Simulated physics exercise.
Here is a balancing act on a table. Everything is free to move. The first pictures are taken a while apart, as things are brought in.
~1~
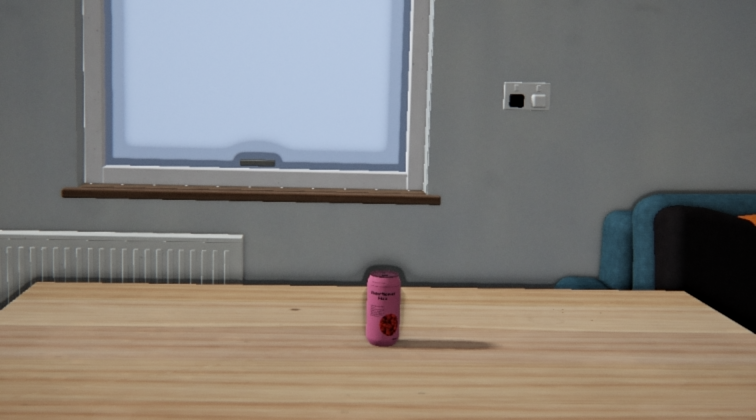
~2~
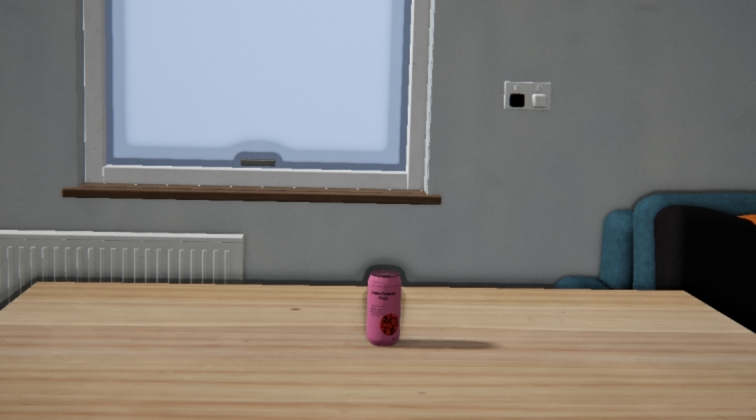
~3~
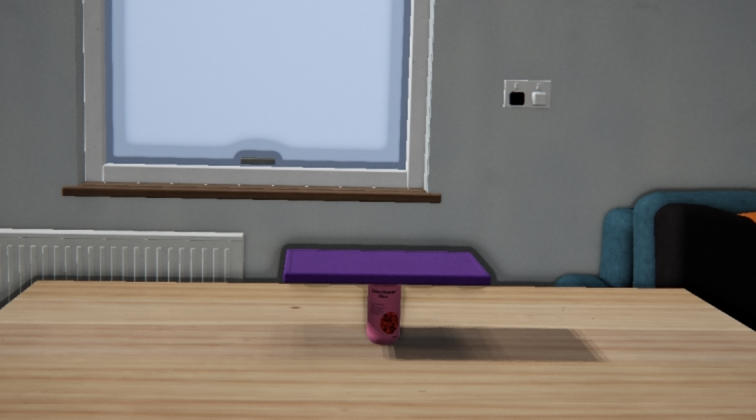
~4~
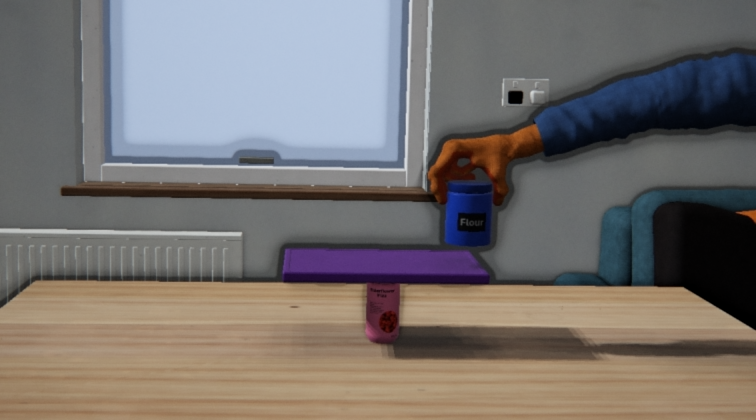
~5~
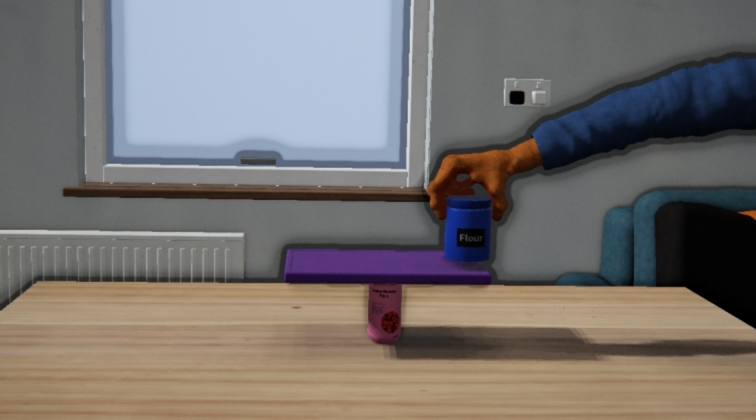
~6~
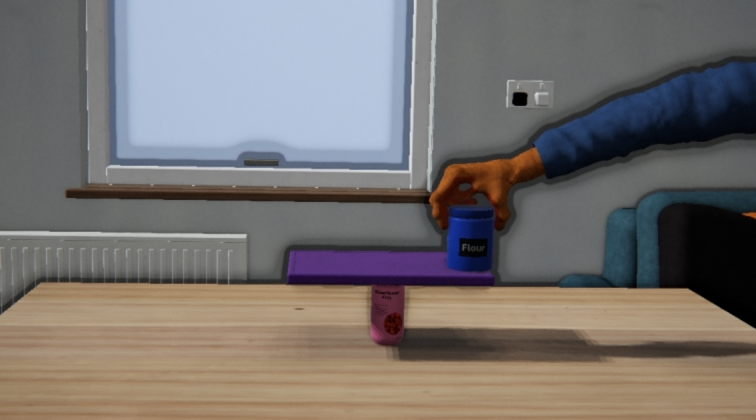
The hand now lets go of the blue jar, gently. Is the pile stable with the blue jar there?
In the end the stack gives way.
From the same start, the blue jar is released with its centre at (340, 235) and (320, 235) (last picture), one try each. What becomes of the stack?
In the first case it gives way; in the second case it gives way.
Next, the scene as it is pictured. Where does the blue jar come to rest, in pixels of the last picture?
Near (559, 336).
Then, 0.40 s later than the last frame, blue jar now fallen; purple lid tilted by 52°.
Then, 0.60 s later than the last frame, purple lid tilted by 35°; pink can moved about its own width.
When it is over, fallen, blue jar and purple lid; moved from the start, pink can. End places, in pixels of the last picture, blue jar near (560, 336). The stack loses its balance.
